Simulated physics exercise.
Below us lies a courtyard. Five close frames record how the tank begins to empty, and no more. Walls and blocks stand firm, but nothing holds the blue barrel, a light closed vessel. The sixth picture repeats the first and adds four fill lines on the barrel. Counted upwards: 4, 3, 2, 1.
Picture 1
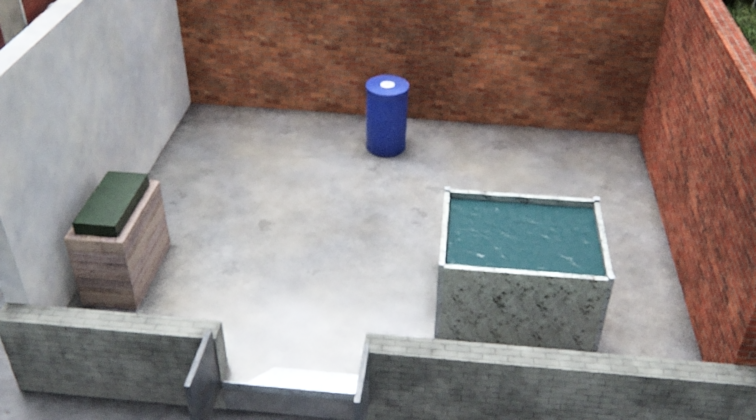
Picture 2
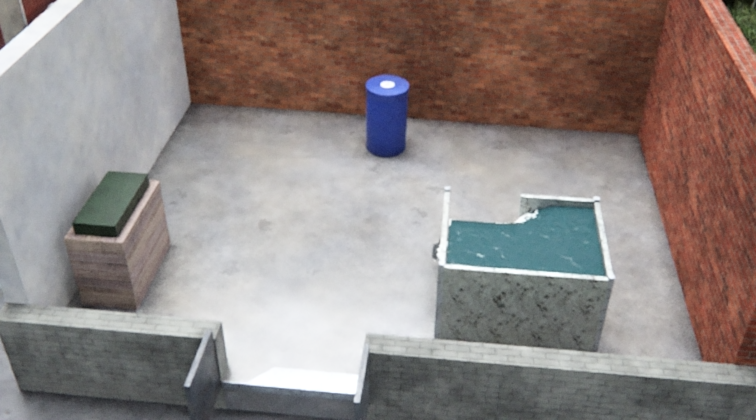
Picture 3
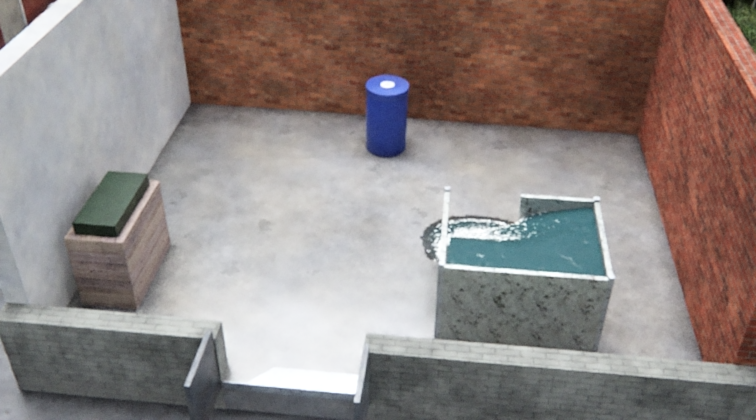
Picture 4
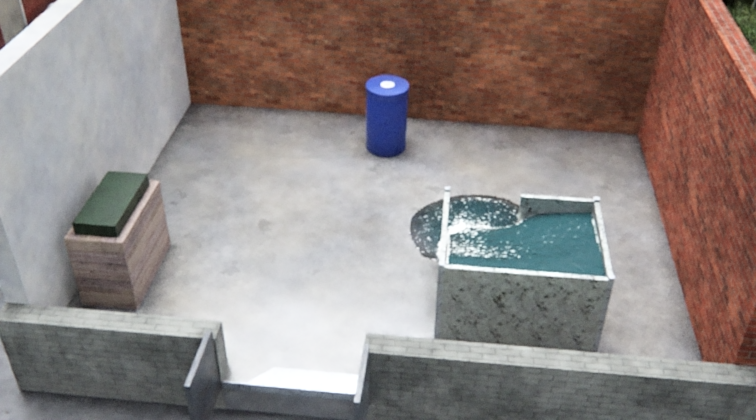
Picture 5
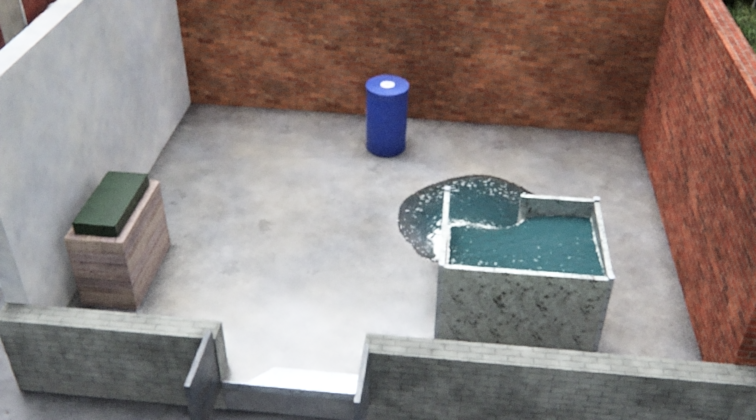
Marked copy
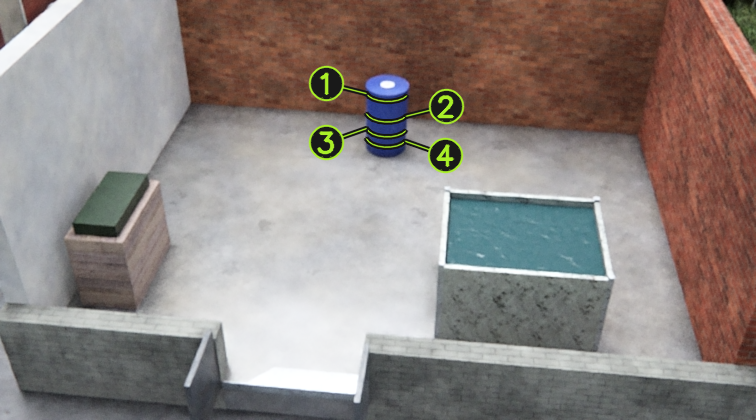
In a walled courtyard with a blue barrel and an open gate, the back left corner of a full water tank gave way, and water poured out, spreading in a widening puddle across the floor.
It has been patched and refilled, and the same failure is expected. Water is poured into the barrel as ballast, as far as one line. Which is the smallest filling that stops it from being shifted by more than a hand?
Go for 3.
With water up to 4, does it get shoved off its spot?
Yes, that goes wrong.
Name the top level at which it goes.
The answer is 4.
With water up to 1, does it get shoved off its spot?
No, that is safe.
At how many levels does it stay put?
Three of the four.
On the marked copy, 1 at (385, 101); 2 at (384, 121); 3 at (384, 136); 4 at (384, 147); from the bottom up 4, 3, 2, 1.
Choosing 1, it does not move.
Choosing 2, it does not move.
Choosing 3, it shifts by a finger or two and stays.
Choosing 4, it is pushed about twice its own width away.
